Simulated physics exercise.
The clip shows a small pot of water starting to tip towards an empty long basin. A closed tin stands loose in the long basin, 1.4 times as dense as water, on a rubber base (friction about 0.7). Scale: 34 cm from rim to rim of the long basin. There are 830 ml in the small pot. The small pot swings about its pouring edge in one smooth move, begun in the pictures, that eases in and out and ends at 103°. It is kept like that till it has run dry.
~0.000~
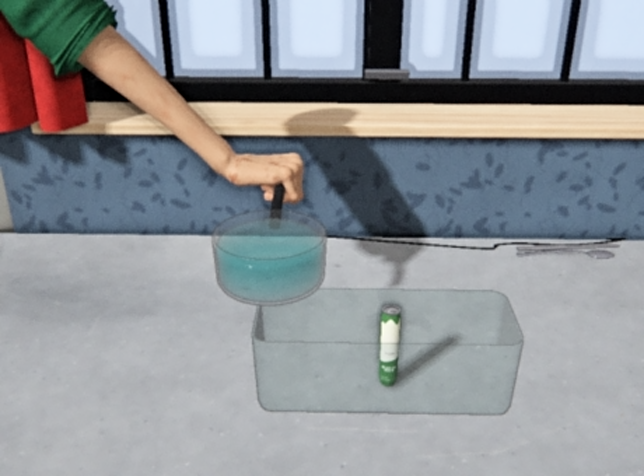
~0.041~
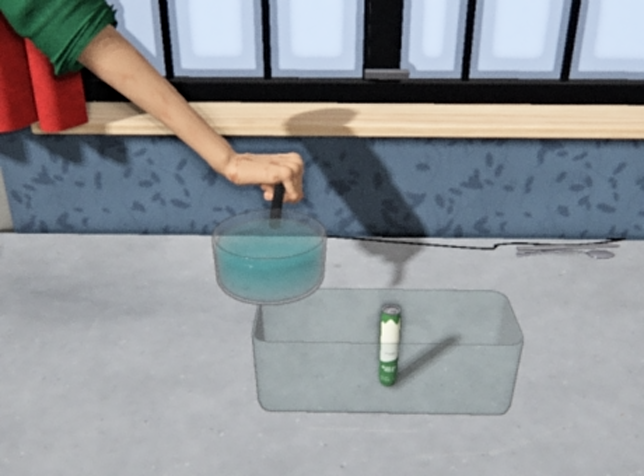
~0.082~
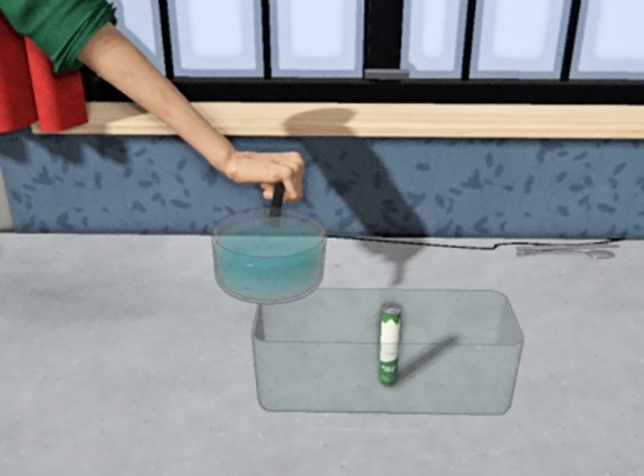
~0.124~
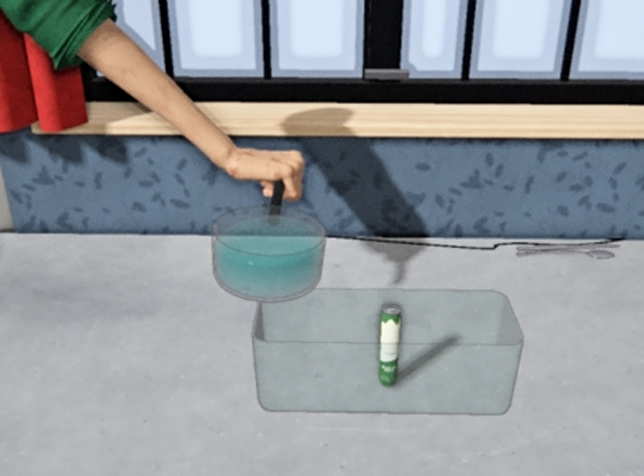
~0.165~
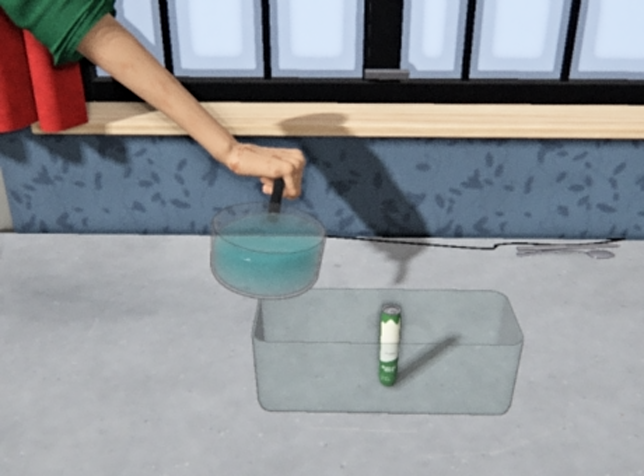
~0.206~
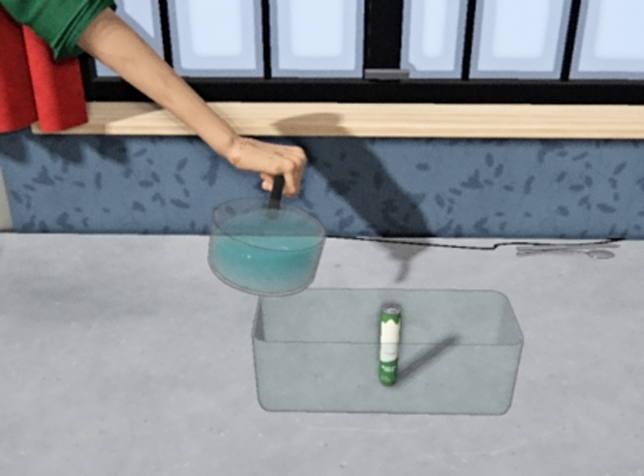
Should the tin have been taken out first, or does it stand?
The tin remains upright.
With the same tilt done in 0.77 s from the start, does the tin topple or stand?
Then it keeps standing.
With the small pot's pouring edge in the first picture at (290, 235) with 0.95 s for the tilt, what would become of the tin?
Then it goes over.
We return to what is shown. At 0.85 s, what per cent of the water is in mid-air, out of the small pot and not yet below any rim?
Near 16 in a hundred.
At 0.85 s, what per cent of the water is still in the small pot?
Some 8 per cent.
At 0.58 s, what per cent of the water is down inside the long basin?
About 7 per cent.
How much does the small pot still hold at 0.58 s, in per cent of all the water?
Some 56 per cent.
After 0.58 s the tilt is 69° and 57 per cent is still to pour; the tin stands where it began.
After 0.85 s the tilt is 100° and 8 per cent is still to pour; the tin stands where it began.
After 1.14 s the tilt is 103° and 0 per cent is still to pour; the tin stands where it began.
After 1.45 s the tilt is 103° and 0 per cent is still to pour; the tin stands where it began.
In the end the tin stands where it began.
